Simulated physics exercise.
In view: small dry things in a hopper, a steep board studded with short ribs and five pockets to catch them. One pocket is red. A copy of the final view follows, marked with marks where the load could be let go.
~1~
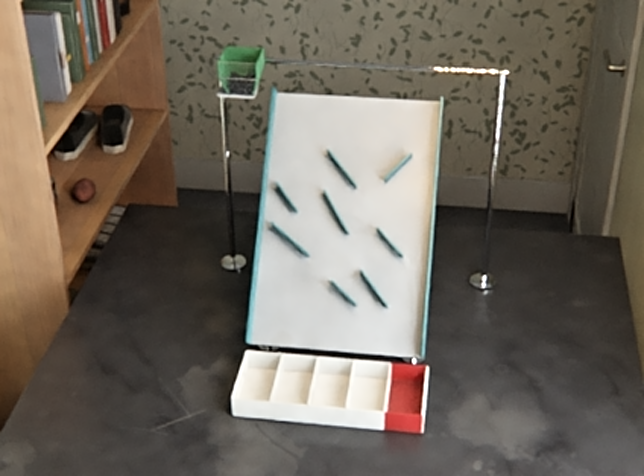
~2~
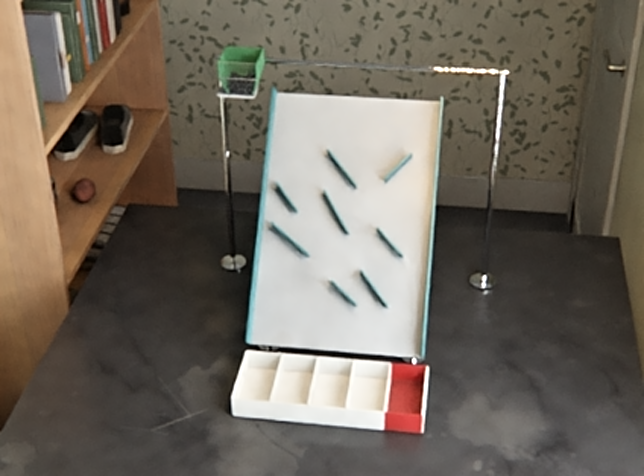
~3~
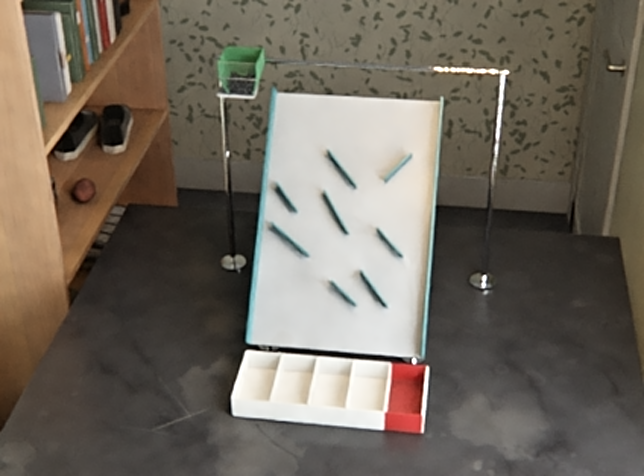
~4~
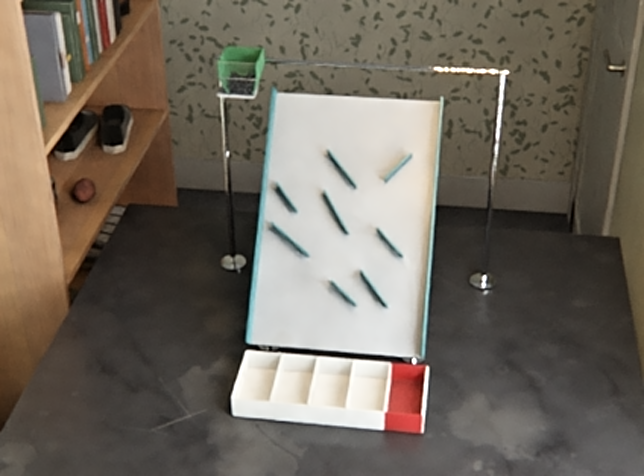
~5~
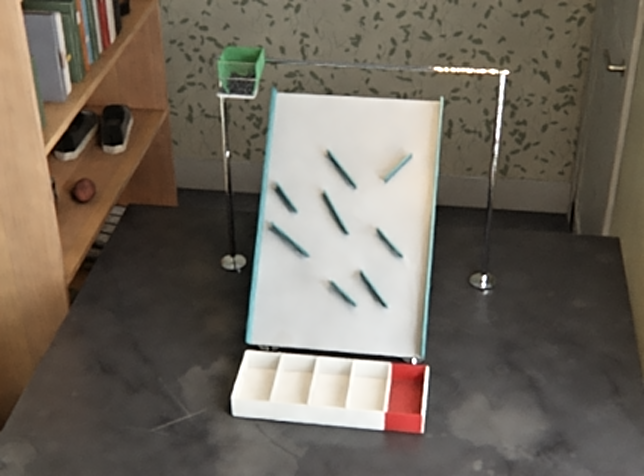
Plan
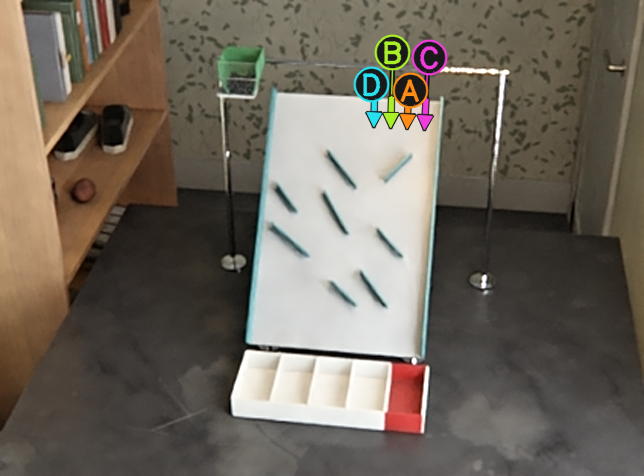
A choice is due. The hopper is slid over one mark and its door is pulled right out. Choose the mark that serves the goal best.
Mark C does it best.
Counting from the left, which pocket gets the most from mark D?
It is the fifth one.
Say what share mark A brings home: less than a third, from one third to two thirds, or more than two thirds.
Mark A gives from one third to two thirds.
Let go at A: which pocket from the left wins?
It is the fifth one.
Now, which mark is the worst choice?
It is B.
On the marked copy, mark A meets the board at (407, 123); mark B meets the board at (390, 122); mark C meets the board at (424, 124); mark D meets the board at (373, 121).
For mark A, close to two thirds in the red pocket, close to a third in other pockets, only a few held on the board.
For mark B, close to half in the red pocket, close to half in other pockets, only a few held on the board.
For mark C, the bulk in the red pocket, a small share in other pockets, only a few held on the board, a small share outside the box.
For mark D, close to half in the red pocket, close to a third in other pockets, a small share held on the board.
